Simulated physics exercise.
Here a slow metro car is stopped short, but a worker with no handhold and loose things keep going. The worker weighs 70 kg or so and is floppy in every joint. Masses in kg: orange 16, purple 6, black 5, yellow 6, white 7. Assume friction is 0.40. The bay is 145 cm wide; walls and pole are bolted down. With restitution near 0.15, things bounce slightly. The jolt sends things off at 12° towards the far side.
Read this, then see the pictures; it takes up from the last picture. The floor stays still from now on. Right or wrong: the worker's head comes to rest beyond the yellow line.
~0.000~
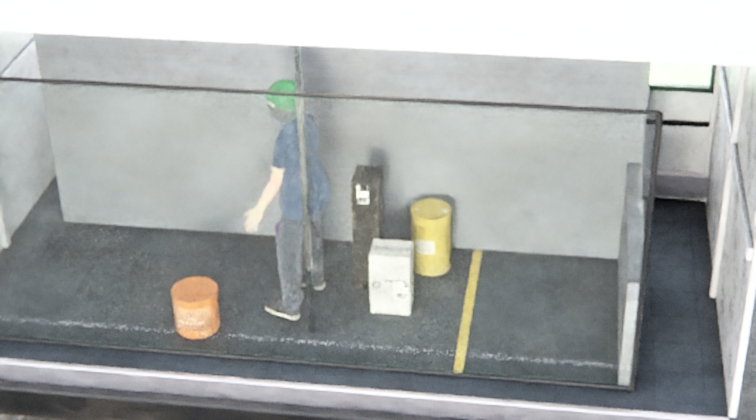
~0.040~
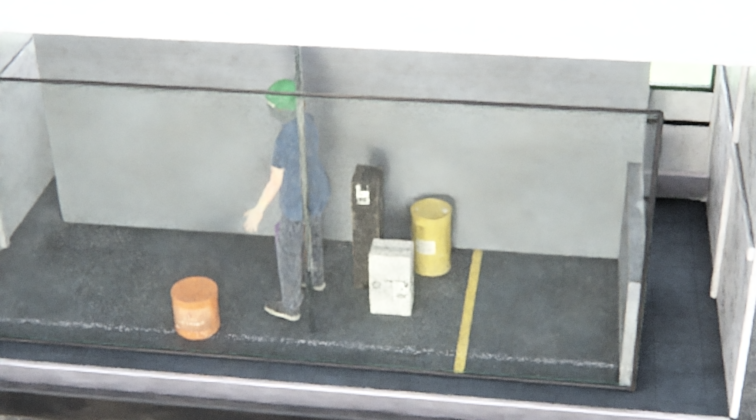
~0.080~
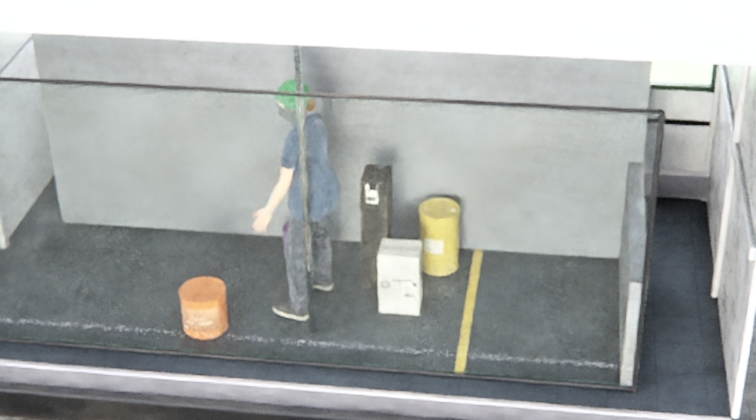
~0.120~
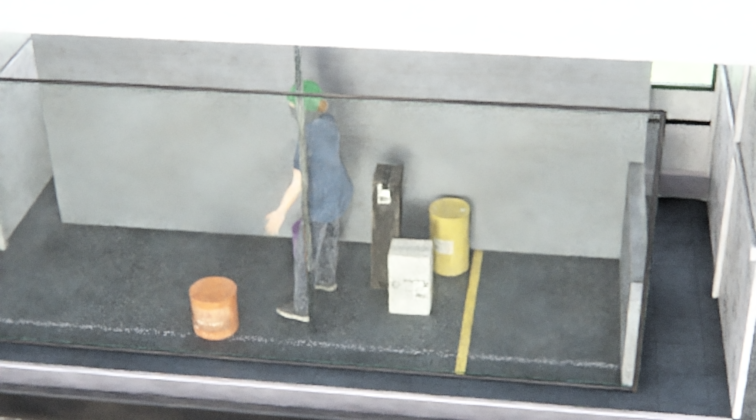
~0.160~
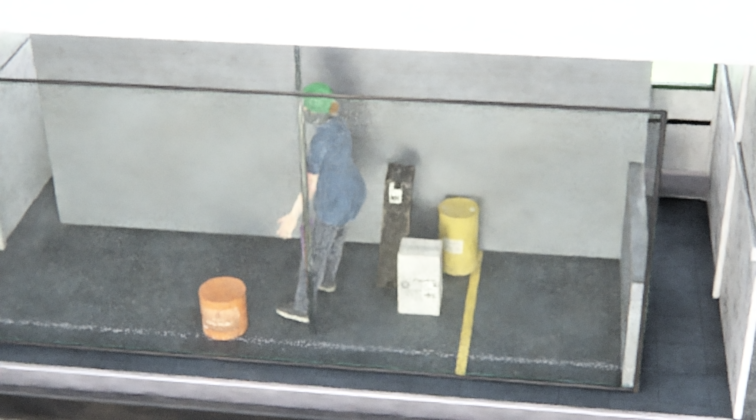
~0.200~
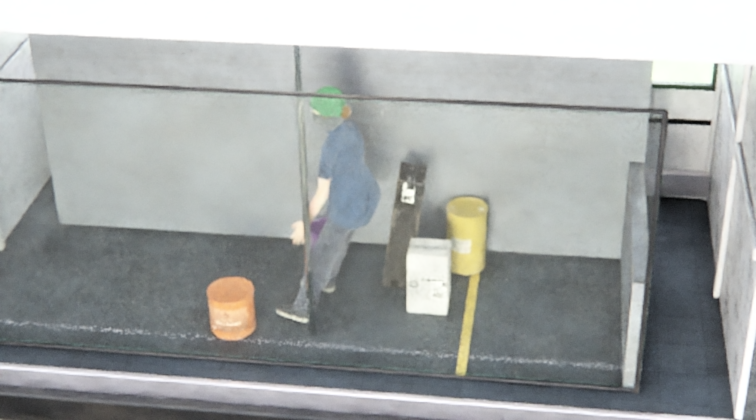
Wrong.
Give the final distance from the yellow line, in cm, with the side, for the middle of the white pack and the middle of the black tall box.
White pack, 80 cm on the past side; black tall box, 10 cm on the short side.
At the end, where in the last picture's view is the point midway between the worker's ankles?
Roughly (357, 299).
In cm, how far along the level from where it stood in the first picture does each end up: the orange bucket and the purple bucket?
Lab note: Orange bucket close to 45, purple bucket close to 45.
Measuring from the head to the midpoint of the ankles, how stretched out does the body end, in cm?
Roughly 40 cm.
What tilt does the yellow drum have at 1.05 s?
Tilt: Approx. 0°.
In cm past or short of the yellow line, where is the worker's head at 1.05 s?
Position: About 30 cm short.
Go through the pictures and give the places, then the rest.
In the first picture, worker's head (289, 110), orange bucket (196, 308), yellow line (459, 362).
In the second picture, worker's head (289, 110), orange bucket (196, 308).
In the third picture, worker's head (299, 110), orange bucket (204, 308).
In the fourth picture, worker's head (311, 111), orange bucket (215, 308).
In the fifth picture, worker's head (322, 113), orange bucket (224, 308).
In the sixth picture, worker's head (334, 117), orange bucket (232, 308), yellow line (462, 365). Everything loose set off at about 1.9 m/s.
After 0.40 s the worker's head is 53 cm short of the yellow line, near (390, 169) in the last picture's view; the orange bucket 134 cm short of the yellow line, tilted 0°.
After 0.65 s the worker's head is 36 cm short of the yellow line, near (418, 244) in the last picture's view; the orange bucket 133 cm short of the yellow line, tilted 0°.
After 1.05 s the worker's head is 29 cm short of the yellow line, near (428, 272) in the last picture's view.
Final state at 2.7 s, orange bucket stops short of the yellow line; purple bucket stops short of the yellow line; black tall box stops short of the yellow line; yellow drum crosses the yellow line; white pack crosses the yellow line; worker's head stops short of the yellow line.
